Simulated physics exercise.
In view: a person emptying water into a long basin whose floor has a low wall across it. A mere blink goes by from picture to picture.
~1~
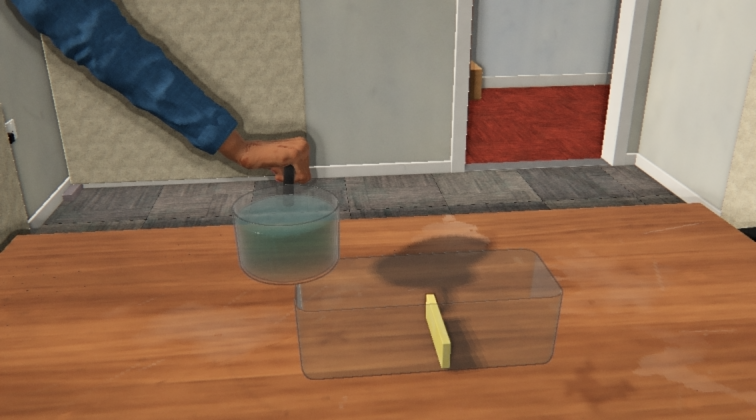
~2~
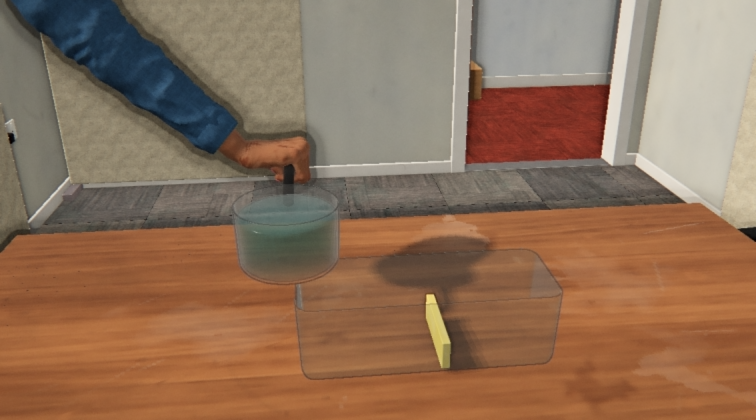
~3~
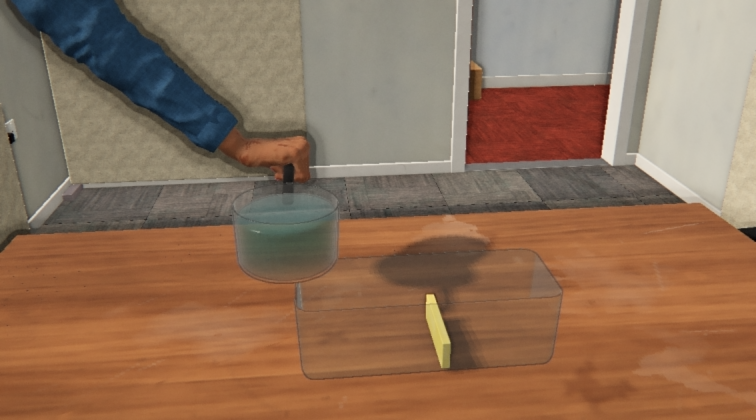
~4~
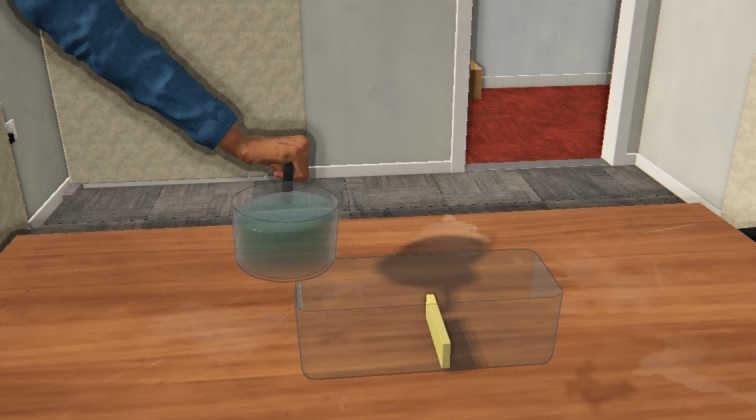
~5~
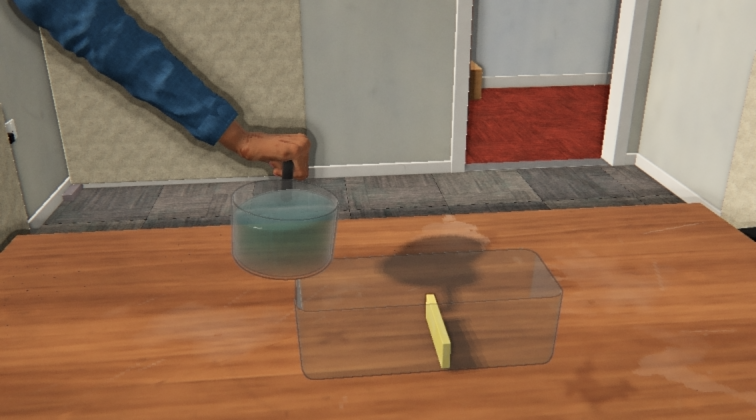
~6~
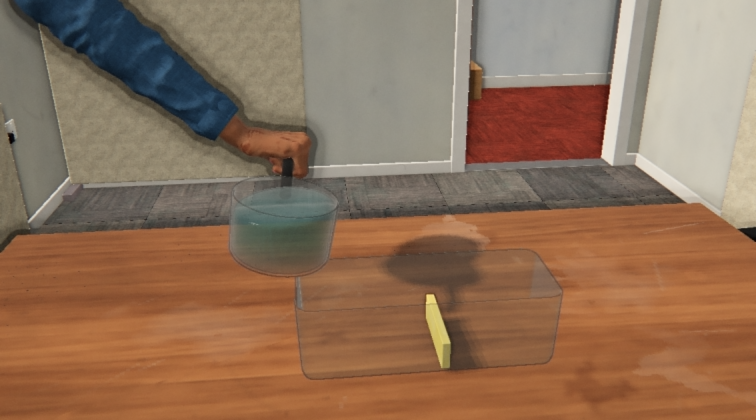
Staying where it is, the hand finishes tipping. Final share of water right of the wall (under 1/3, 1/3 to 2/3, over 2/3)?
Under 1/3.
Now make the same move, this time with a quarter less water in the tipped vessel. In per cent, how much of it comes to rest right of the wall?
Near 5 %.
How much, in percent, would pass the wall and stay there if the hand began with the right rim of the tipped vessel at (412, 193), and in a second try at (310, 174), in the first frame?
Roughly 85 % and 10 %.
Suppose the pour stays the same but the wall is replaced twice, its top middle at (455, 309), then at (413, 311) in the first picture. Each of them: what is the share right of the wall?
You'd get roughly 0 per cent the first time and roughly 60 per cent the second.
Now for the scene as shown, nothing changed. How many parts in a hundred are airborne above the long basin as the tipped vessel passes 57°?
About 20 per cent.
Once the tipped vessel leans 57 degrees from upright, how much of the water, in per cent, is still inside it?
75 %.
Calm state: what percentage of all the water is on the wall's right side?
Close to 20 per cent.
A moment on, the tilt is 57° and 73 per cent is still to pour, 7 is left of the wall and 0 right of it.
Next, the tilt is 89° and 21 per cent is still to pour, 50 is left of the wall and 8 right of it.
Then the tilt is 97° and 3 per cent is still to pour, 81 is left of the wall and 11 right of it.
Later the tilt is 97° and 0 per cent is still to pour, 80 is left of the wall and 19 right of it.
Finally, 79 per cent lies left of the wall, 20 right of it and 1 outside.
